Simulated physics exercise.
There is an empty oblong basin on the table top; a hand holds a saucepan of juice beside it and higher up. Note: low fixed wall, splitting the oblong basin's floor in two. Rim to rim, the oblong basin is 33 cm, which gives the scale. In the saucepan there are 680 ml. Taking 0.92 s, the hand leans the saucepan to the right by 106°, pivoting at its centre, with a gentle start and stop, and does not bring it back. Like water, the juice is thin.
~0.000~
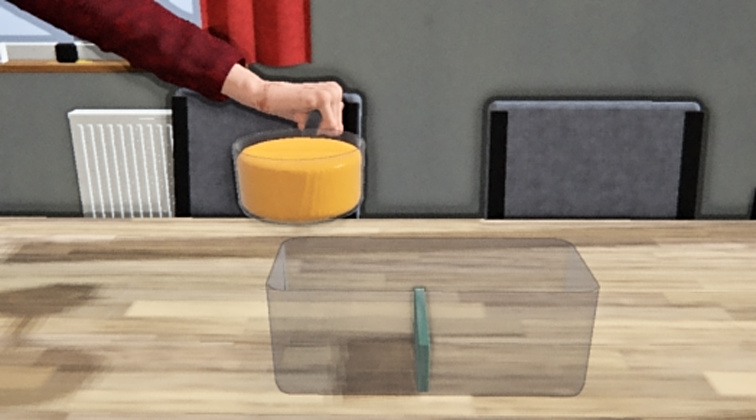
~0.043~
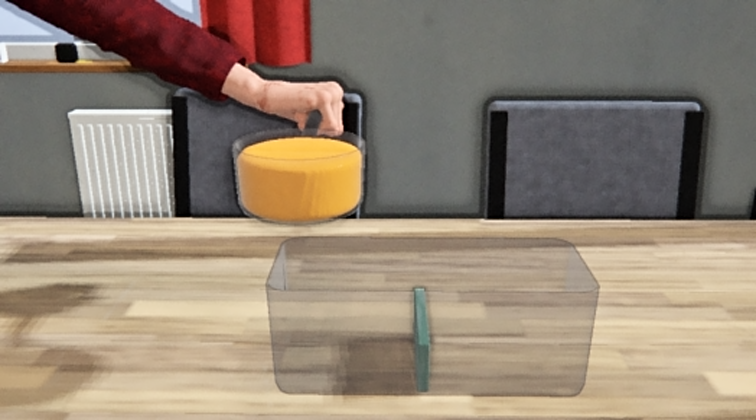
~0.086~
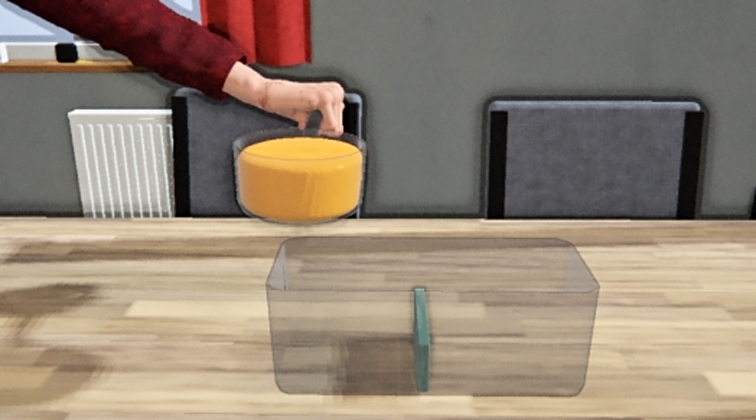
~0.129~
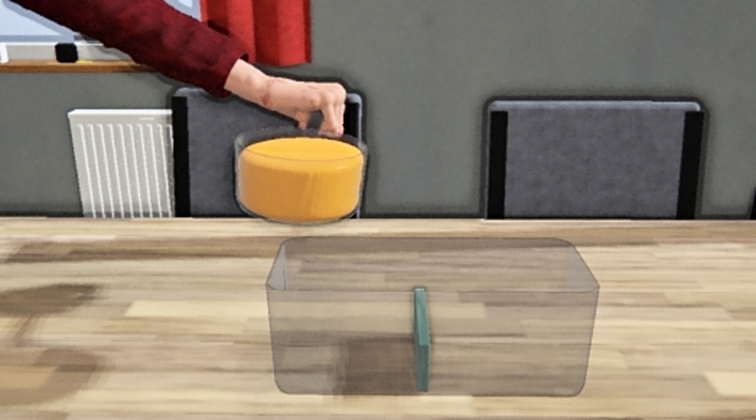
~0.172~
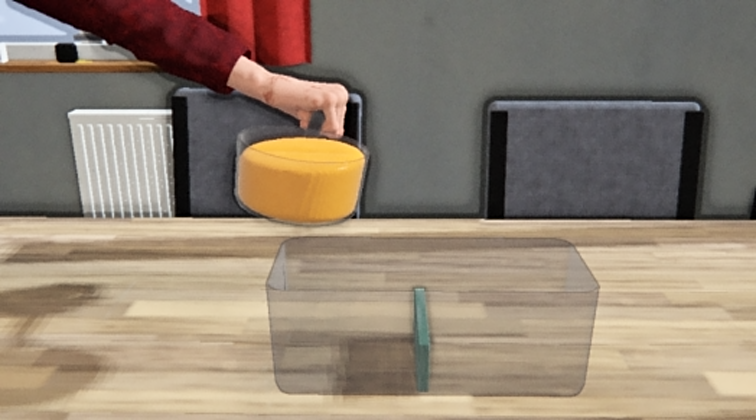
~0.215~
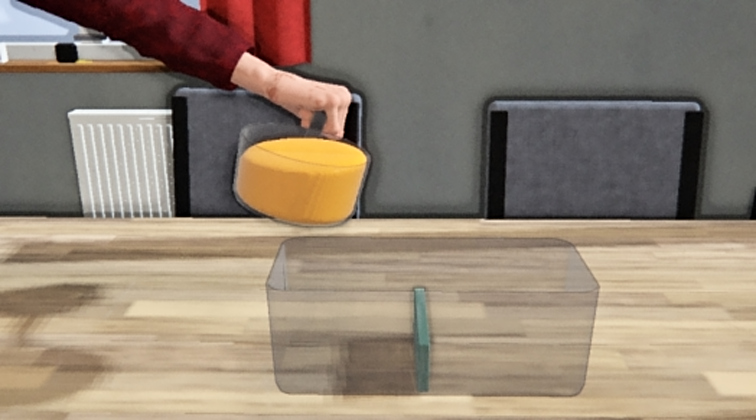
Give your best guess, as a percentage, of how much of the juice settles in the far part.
I would say 40 per cent of it settles there.
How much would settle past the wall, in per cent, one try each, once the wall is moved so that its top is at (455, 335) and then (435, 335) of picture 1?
Try 1: 10 %; try 2: 30 %.
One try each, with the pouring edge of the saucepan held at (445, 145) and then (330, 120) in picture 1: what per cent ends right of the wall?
First 100, then 5 per cent.
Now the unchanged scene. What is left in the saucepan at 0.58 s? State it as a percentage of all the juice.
Some 48 % of it is still there.
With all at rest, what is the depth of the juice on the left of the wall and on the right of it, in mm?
Some 20 mm on the left and some 12 mm on the right.
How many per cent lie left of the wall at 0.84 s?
The fraction is near 48 percent.
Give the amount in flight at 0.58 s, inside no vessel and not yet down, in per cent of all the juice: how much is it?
Estimate: Some 30 % of the total.
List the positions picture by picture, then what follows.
Tilt 0°; pouring edge (363, 145); surface from (240, 152) to (361, 152); the oblong basin's rim runs from (275, 264) to (584, 265); the wall's top is at (421, 316), in the first picture.
Tilt 1°; pouring edge (364, 146); surface from (239, 152) to (361, 152), in the second picture.
Tilt 2°; pouring edge (364, 148); surface from (240, 151) to (362, 153), in the third picture.
Tilt 5°; pouring edge (366, 151); surface from (241, 150) to (363, 154), in the fourth picture.
Tilt 9°; pouring edge (367, 155); surface from (242, 151) to (365, 155), in the fifth picture.
Tilt 14°; pouring edge (369, 161); surface from (242, 152) to (367, 156), in the sixth picture.
After 0.58 s the tilt is 73° and 47 per cent is still to pour, 9 is left of the wall and 13 right of it.
After 0.84 s the tilt is 104° and 7 per cent is still to pour, 49 is left of the wall and 40 right of it.
After 1.12 s the tilt is 106° and 0 per cent is still to pour, 59 is left of the wall and 40 right of it.
After 1.42 s the tilt is 106° and 0 per cent is still to pour, 60 is left of the wall and 40 right of it.
In the end 60 per cent lies left of the wall, 40 right of it and 0 outside.
